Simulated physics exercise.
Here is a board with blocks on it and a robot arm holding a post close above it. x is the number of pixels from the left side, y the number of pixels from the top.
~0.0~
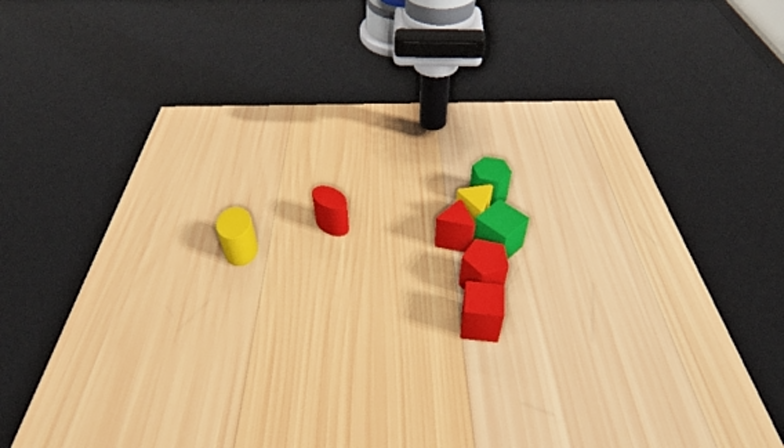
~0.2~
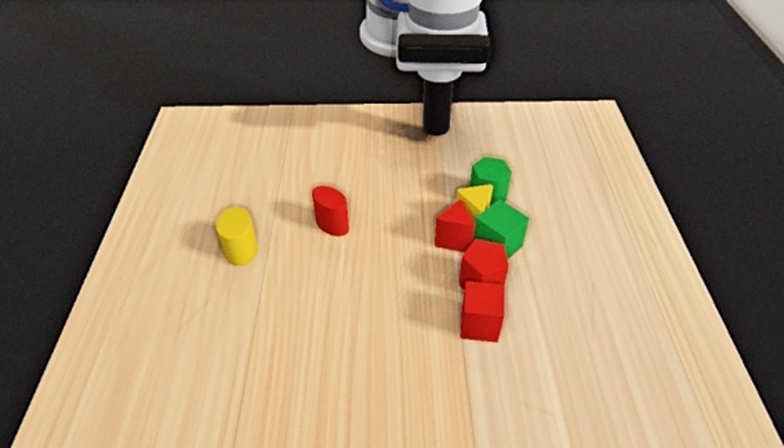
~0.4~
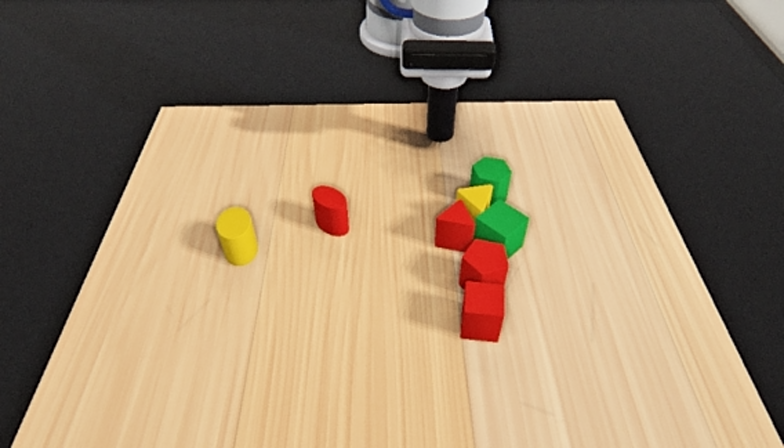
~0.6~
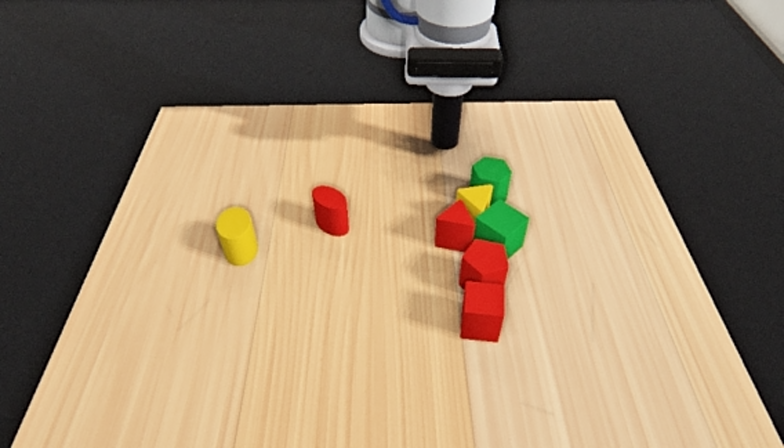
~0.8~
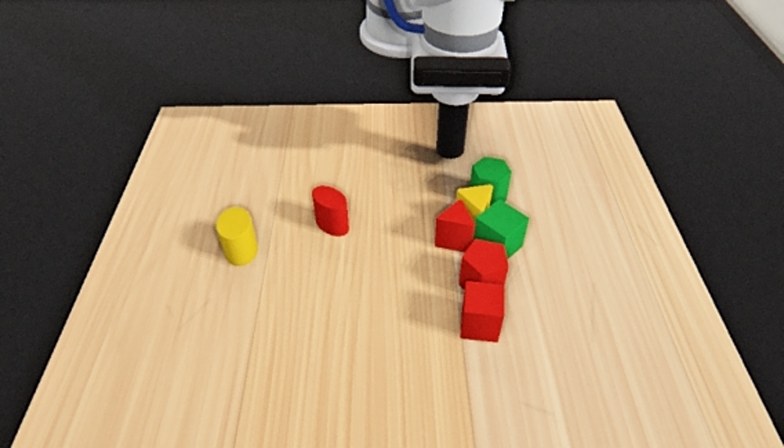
A light wooden board on a dark surface fills the view, seen from above at an angle by a still camera. Red, green and yellow blocks cluster right of centre, with a yellow and a red rounded block standing apart on the left, beneath a white and black robot arm. The arm's dark post moves slowly toward the viewer and slightly right, nearing the cluster, while every block stays still.
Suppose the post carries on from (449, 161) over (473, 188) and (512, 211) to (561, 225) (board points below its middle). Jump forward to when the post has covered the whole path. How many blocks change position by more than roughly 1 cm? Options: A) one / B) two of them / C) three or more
I choose A.
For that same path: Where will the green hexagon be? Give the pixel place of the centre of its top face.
The middle of its top is at (588, 221).
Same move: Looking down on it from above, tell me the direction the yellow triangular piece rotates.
Looking down, my answer is that the yellow triangular piece rotates clockwise.
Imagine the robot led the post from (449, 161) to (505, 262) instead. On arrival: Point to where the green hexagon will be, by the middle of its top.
My prediction: (517, 183).
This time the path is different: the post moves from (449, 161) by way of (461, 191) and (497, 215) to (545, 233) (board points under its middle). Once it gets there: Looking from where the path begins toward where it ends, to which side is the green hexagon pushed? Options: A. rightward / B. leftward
The answer is B.
On the path given first. One third of the way, post at (475, 178); green hexagon at (503, 176).
Two thirds of the way, post at (514, 201); yellow triangular piece at (482, 197), turned 35° clockwise; green hexagon at (546, 200).
At the end, post at (564, 214); yellow triangular piece at (482, 197), turned 35° clockwise; green hexagon at (588, 221), turned 35° clockwise; green square block unmoved.
